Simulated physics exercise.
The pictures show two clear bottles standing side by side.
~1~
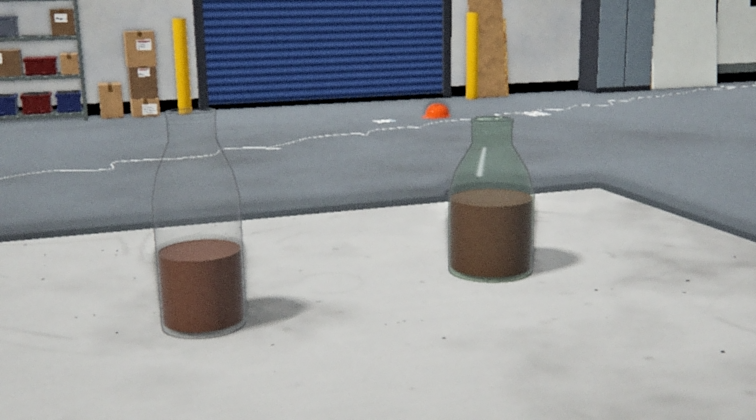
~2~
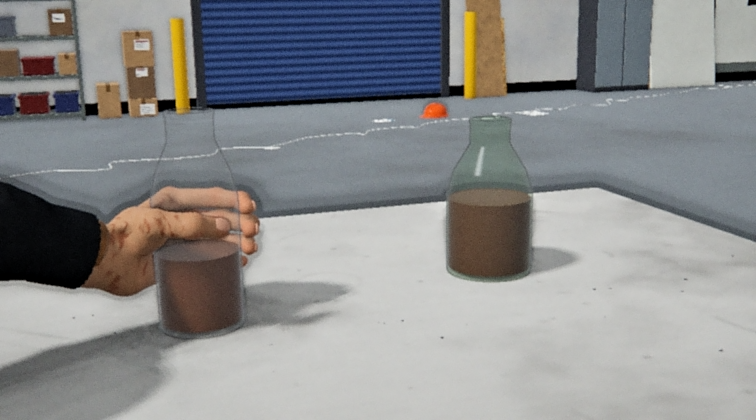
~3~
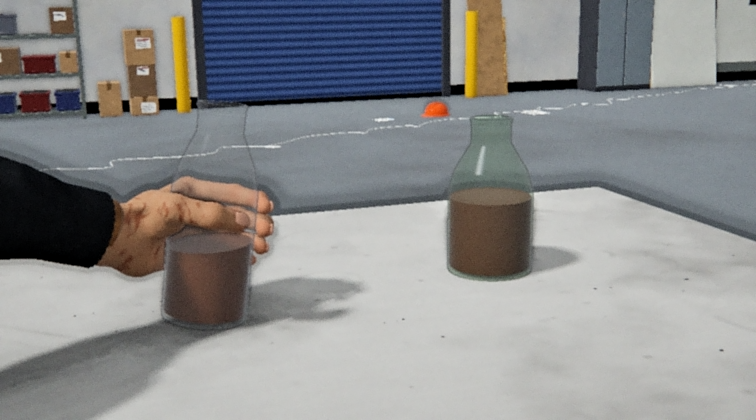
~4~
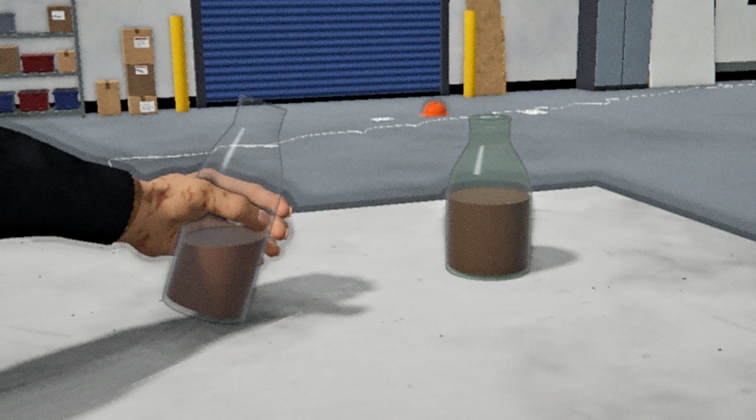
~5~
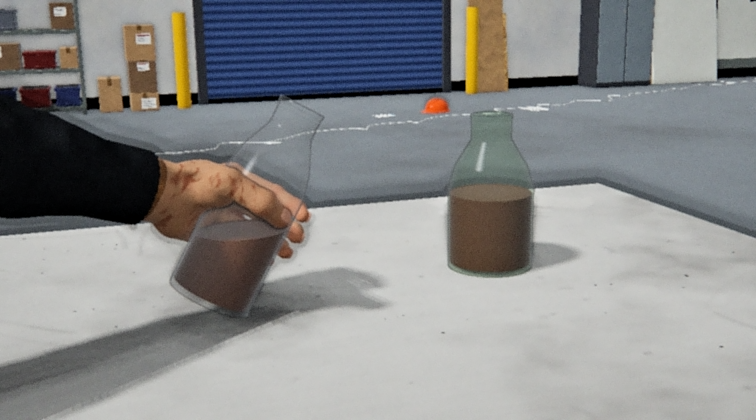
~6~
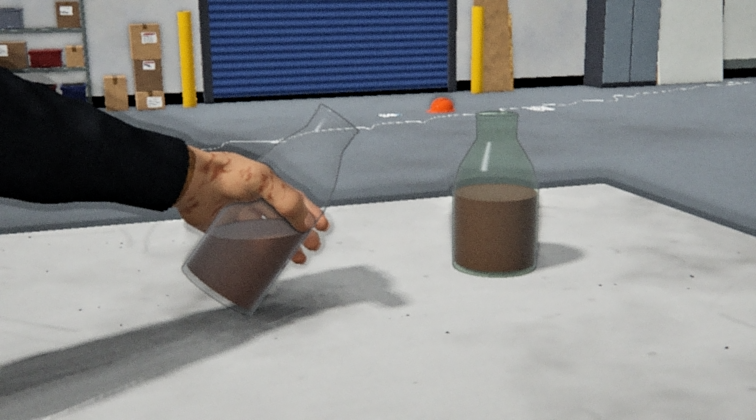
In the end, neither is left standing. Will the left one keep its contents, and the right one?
In order: Left: The result will be some loss, right: The result will be some loss.
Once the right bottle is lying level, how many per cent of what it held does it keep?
35 %, roughly.
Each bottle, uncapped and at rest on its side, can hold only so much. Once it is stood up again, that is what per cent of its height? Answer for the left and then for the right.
Roughly 16 percent, then 18 percent.
A moment on, the left bottle is nearly down; left bottle, all still inside.
Further on, the left bottle lies flat; left bottle, a puddle at its mouth.
When it is over, both lie flat; left bottle, a puddle at its mouth; right bottle, a puddle at its mouth.
